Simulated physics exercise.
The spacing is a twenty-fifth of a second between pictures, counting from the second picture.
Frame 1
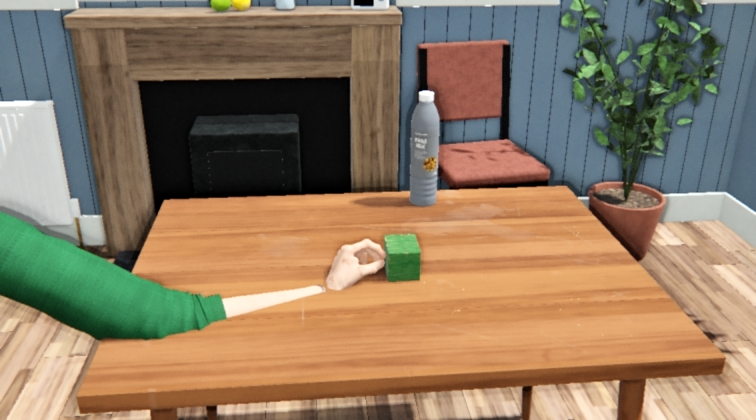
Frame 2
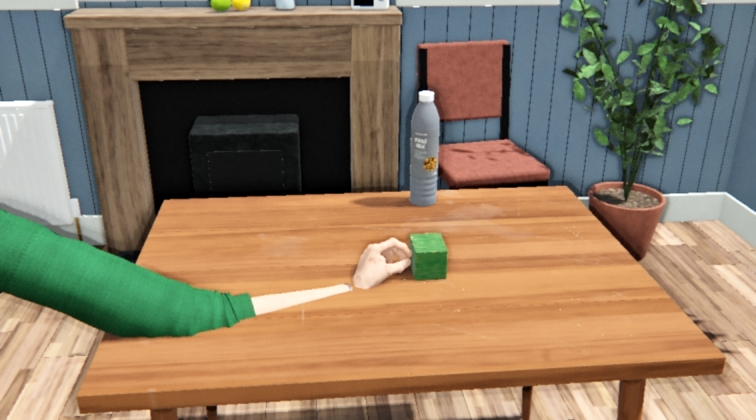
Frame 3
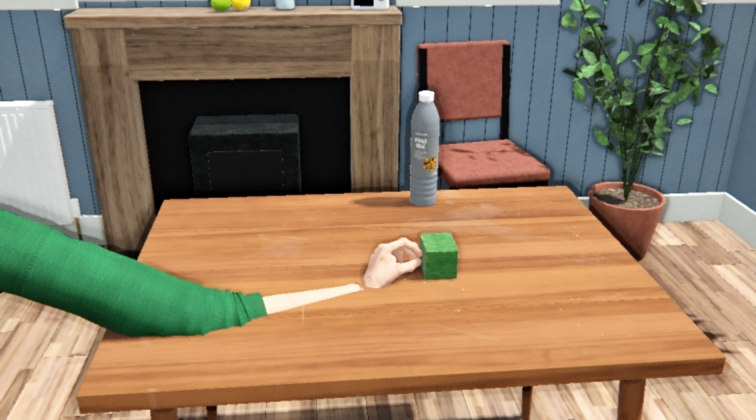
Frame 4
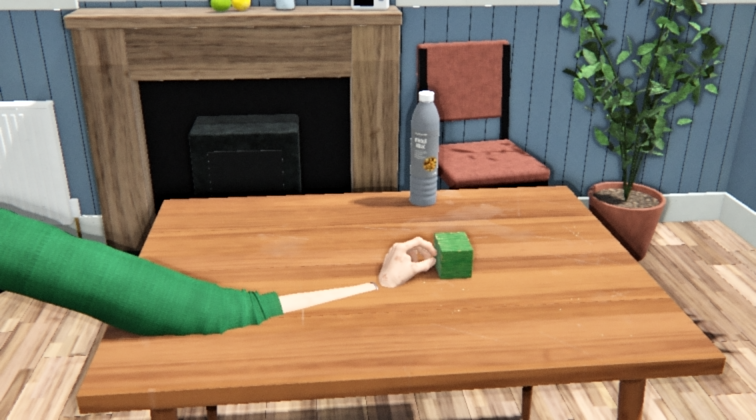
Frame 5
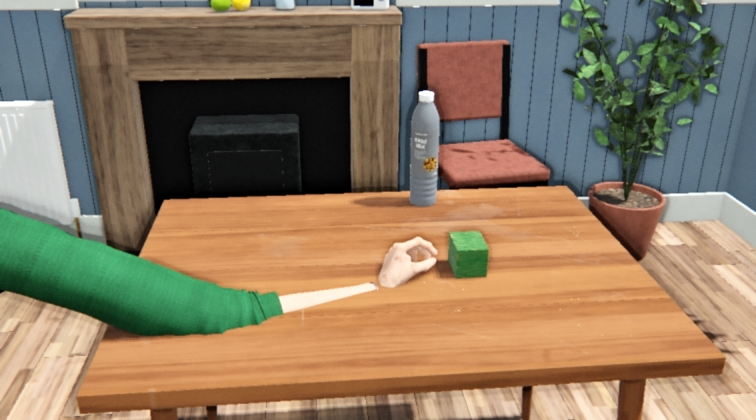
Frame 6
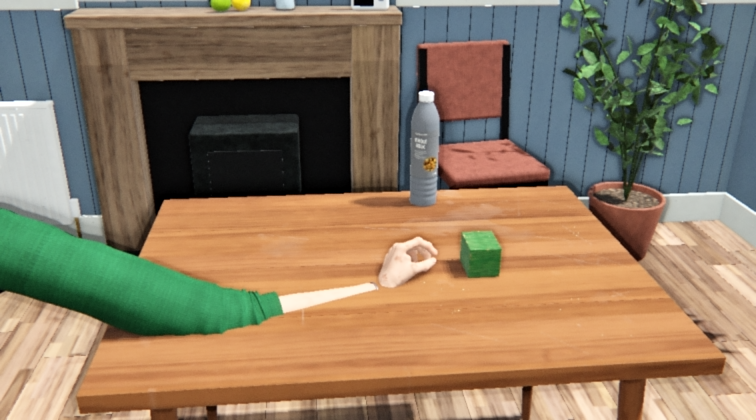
A hand in a green sleeve pushed a small green block to the right across a wooden table, then stayed still while the block slid a little farther away from its fingers.
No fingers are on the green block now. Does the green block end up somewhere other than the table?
No - seems to me it never makes it past the edge.
Then, 0.24 s on from there, green block shifted about its own width near (502, 253).
Then, 0.48 s on from there, green block resting near (502, 253).
In the end, moved from the start, green block. At the end, from the last picture's camera, green block near (502, 253).
